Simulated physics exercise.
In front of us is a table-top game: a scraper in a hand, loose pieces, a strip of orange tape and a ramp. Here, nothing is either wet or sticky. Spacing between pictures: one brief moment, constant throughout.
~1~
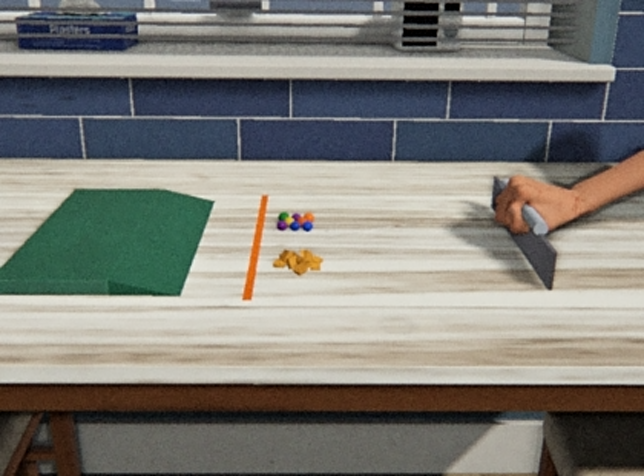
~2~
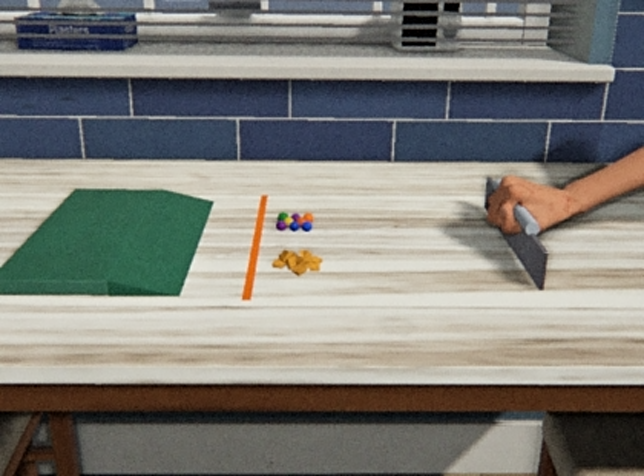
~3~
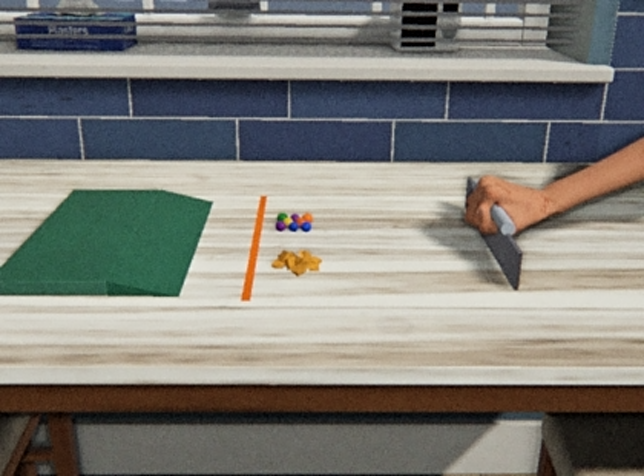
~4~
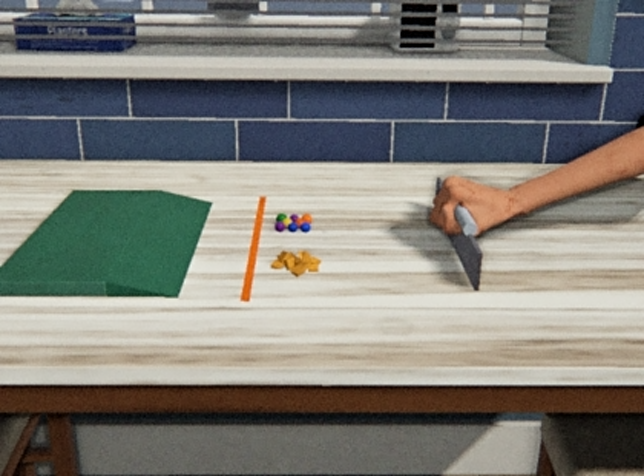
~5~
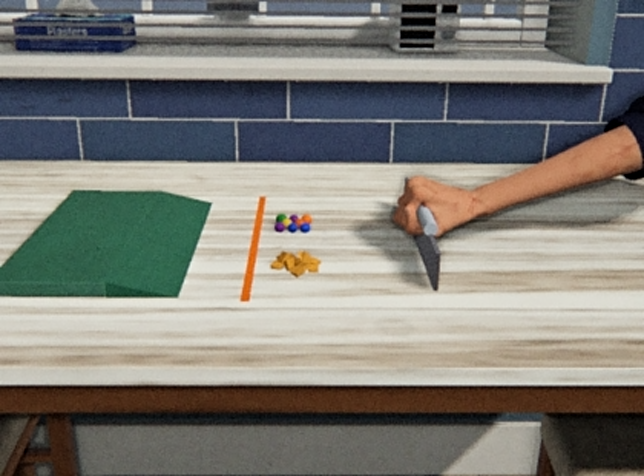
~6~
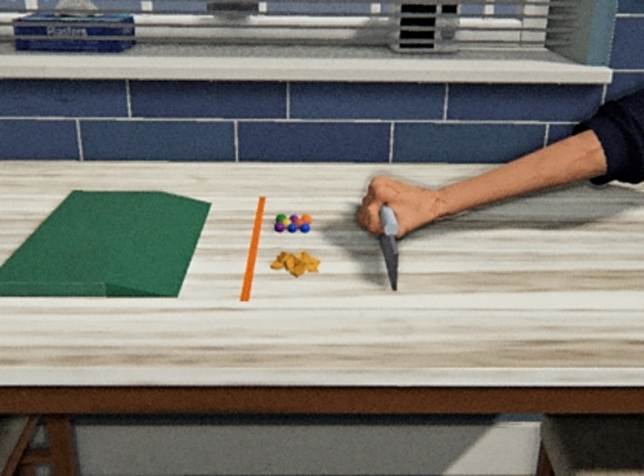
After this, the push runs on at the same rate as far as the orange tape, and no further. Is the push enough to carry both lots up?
Front portion: None on top; back portion: At least some up.
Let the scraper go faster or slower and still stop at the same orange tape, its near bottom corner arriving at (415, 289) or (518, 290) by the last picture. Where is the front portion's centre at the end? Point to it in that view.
In the first try it comes to rest at (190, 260), and in the second at (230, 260).
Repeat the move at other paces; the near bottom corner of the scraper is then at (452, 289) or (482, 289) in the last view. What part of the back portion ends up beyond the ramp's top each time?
Try one: 0 %. Try two: 0 %.
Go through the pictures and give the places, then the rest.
In the first picture, scraper at (548, 264), at rest; orange tape at (265, 199); top of the ramp at (111, 273); front portion at (298, 260), a few small crackers; back portion at (302, 222), a few gumballs.
In the second picture, scraper at (539, 264); back portion at (301, 223).
In the third picture, scraper at (514, 264); front portion at (296, 261).
In the fourth picture, scraper at (475, 264); back portion at (300, 224).
In the fifth picture, scraper at (435, 265); front portion at (295, 262).
In the sixth picture, scraper at (394, 265); orange tape at (262, 201); top of the ramp at (109, 275); front portion at (295, 262); back portion at (299, 224).
Then, 0.12 s after the last picture, scraper still moving, near (310, 209); front portion all short of the ramp; back portion all short of the ramp.
Then, 0.27 s after the last picture, scraper stopped at the orange tape; front portion all short of the ramp; back portion about a third on the ramp, about two thirds short of the ramp.
Then, 0.55 s after the last picture, scraper stopped at the orange tape; front portion about half on the ramp, about half short of the ramp; back portion all past the top.
By the end, scraper stopped at the orange tape; front portion none past the top, about half on the ramp, about half short of the ramp; back portion all past the top.
